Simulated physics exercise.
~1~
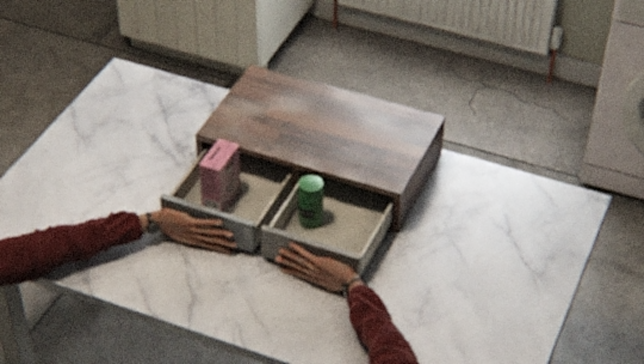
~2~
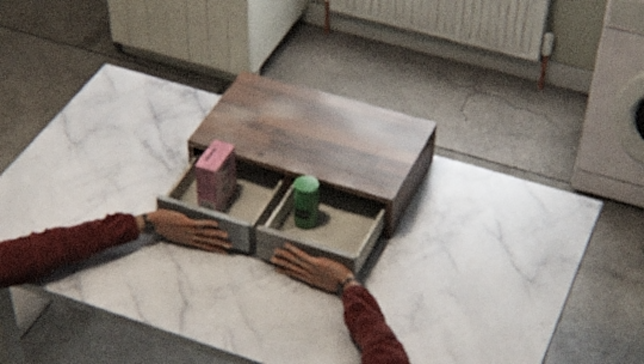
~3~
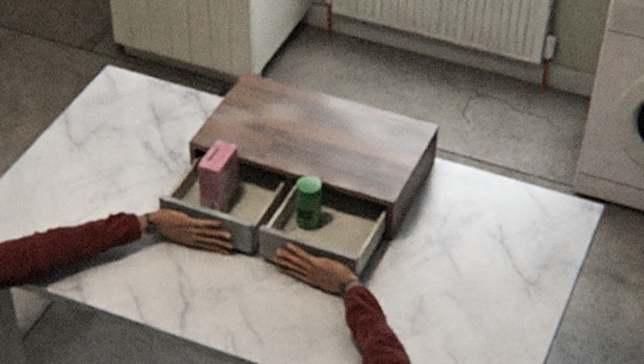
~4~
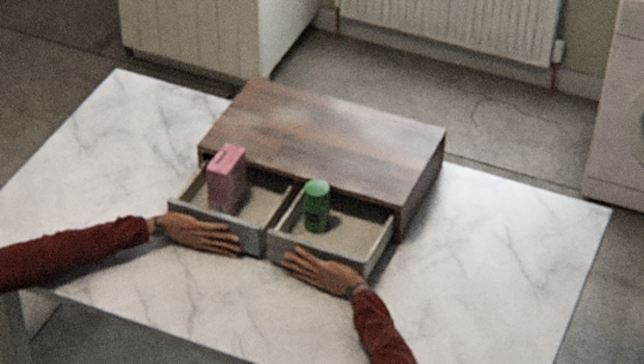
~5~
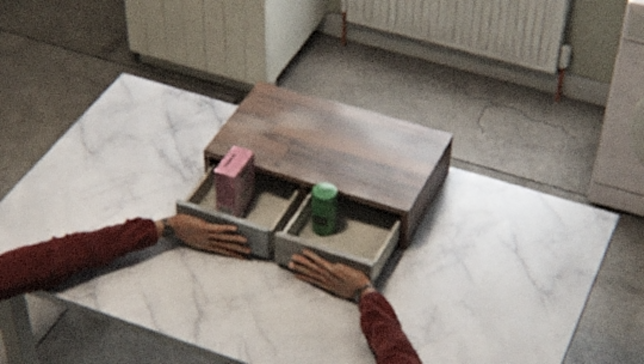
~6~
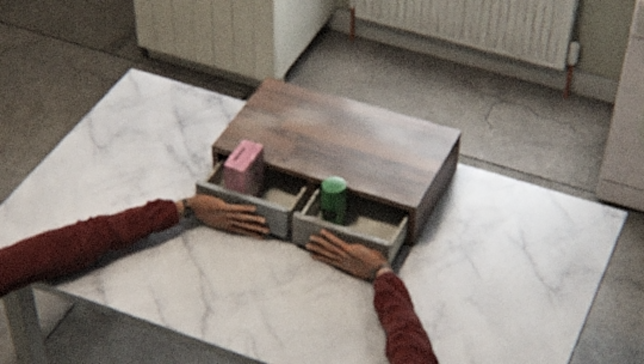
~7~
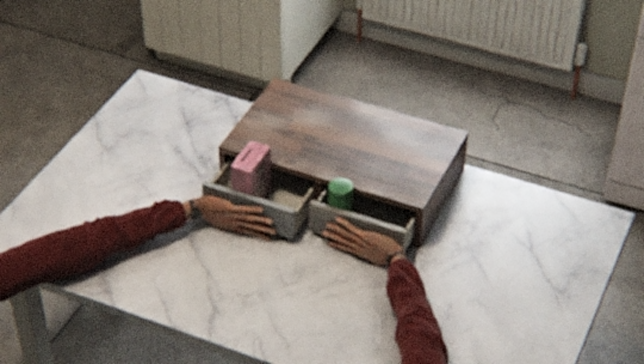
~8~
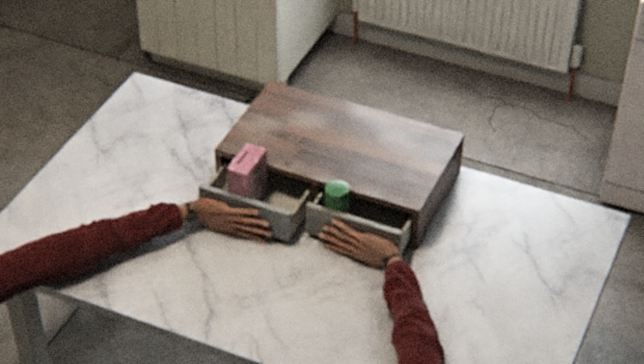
On a marble-topped table, two hands push a low wooden cabinet's open drawers holding a pink packet and green jar, leaving both ajar.
